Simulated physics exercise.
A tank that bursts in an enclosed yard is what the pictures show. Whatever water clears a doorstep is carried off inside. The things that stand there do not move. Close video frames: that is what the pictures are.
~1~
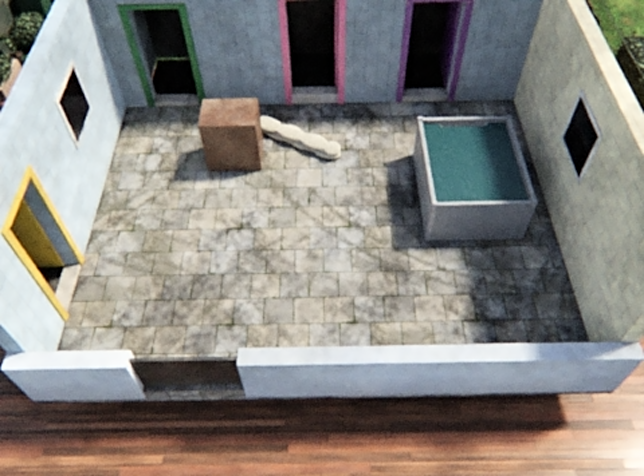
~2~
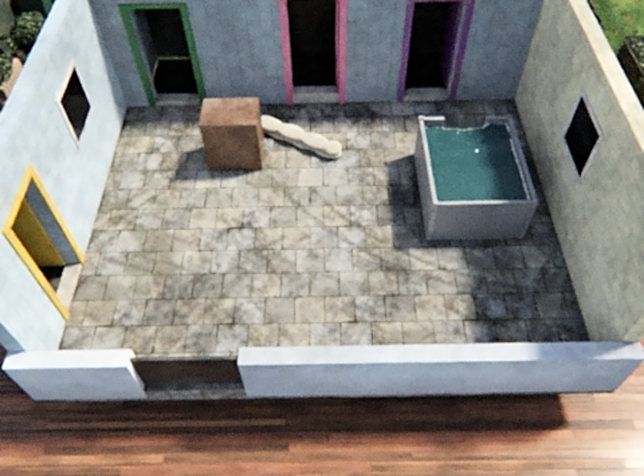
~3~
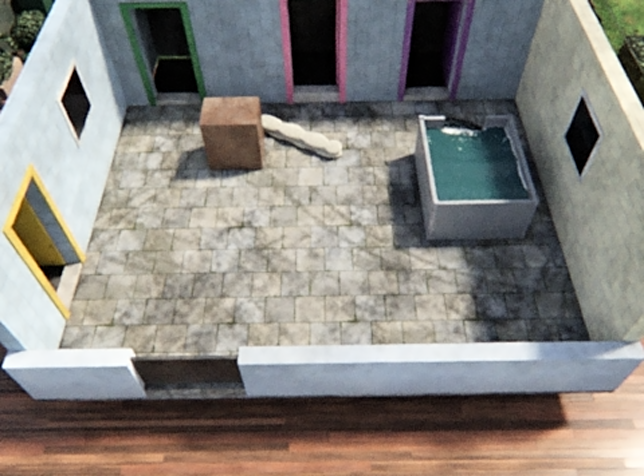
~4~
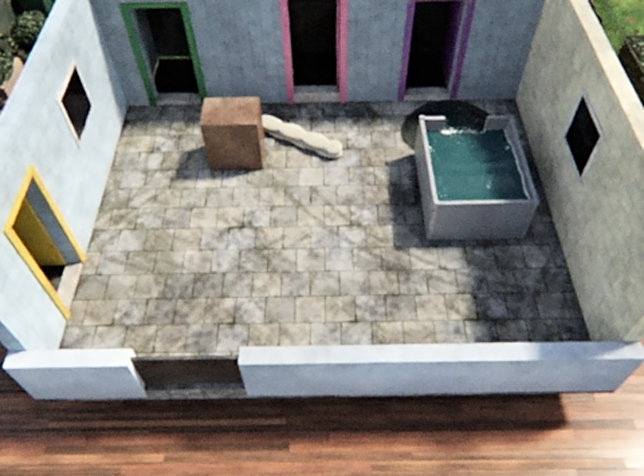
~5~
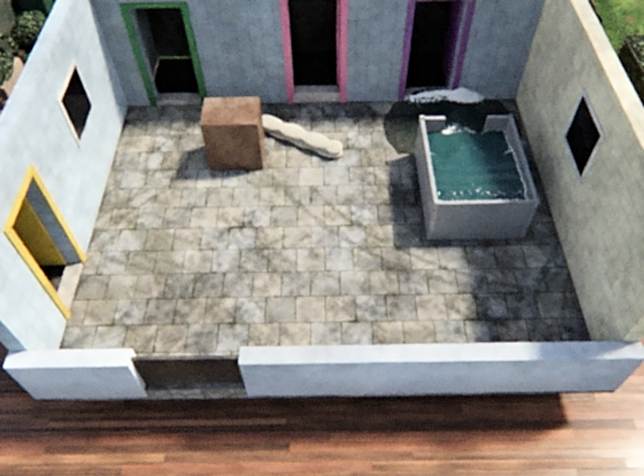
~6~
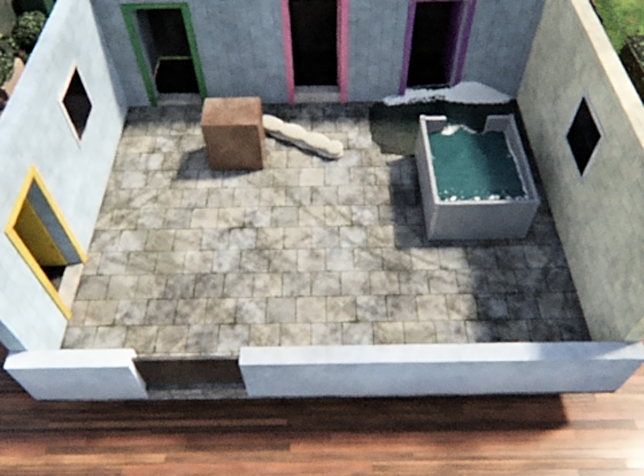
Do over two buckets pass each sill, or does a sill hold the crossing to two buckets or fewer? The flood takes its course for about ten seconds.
The pink door holds it to two or fewer; the purple door passes over two; the yellow door holds it to two or fewer; the green door holds it to two or fewer.
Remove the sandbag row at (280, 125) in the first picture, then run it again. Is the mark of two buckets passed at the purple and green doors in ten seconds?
I'd say purple crosses the mark and green remains below the mark.
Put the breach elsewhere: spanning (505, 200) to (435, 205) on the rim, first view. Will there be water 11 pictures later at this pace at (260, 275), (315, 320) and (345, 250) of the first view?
In turn: Untouched, then inundated, then untouched.
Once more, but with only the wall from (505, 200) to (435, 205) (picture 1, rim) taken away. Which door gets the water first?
It's the yellow one.
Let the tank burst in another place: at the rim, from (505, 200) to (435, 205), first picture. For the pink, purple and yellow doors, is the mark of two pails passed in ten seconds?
Result - pink: Below the limit; purple: Below the limit; yellow: Above the limit.
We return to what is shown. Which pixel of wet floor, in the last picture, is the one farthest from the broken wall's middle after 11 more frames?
I'd say at around (202, 108).
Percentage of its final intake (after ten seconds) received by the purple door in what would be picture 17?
Share at that point: Close to 65 in a hundred.
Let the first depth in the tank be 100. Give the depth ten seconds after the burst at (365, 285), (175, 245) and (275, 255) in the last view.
Around 4, 2 and 2 %.
A moment on, water covers 10 % of the floor; the pink door wet at the sill, nothing in, the purple door far over two buckets in, the yellow door not reached, the green door not reached.
Next, water covers 15 % of the floor; the pink door wet at the sill, nothing in, the purple door far over two buckets in, the yellow door not reached, the green door not reached.
Then, water covers 25 % of the floor; the pink door wet at the sill, nothing in, the purple door far over two buckets in, the yellow door not reached, the green door wet at the sill, nothing in.
Later, water covers 50 % of the floor; the pink door wet at the sill, nothing in, the purple door far over two buckets in, the yellow door not reached, the green door wet at the sill, nothing in.
In the end, water covers 70 % of the floor; the pink door wet at the sill, nothing in, the purple door far over two buckets in, the yellow door wet at the sill, nothing in, the green door wet at the sill, nothing in.
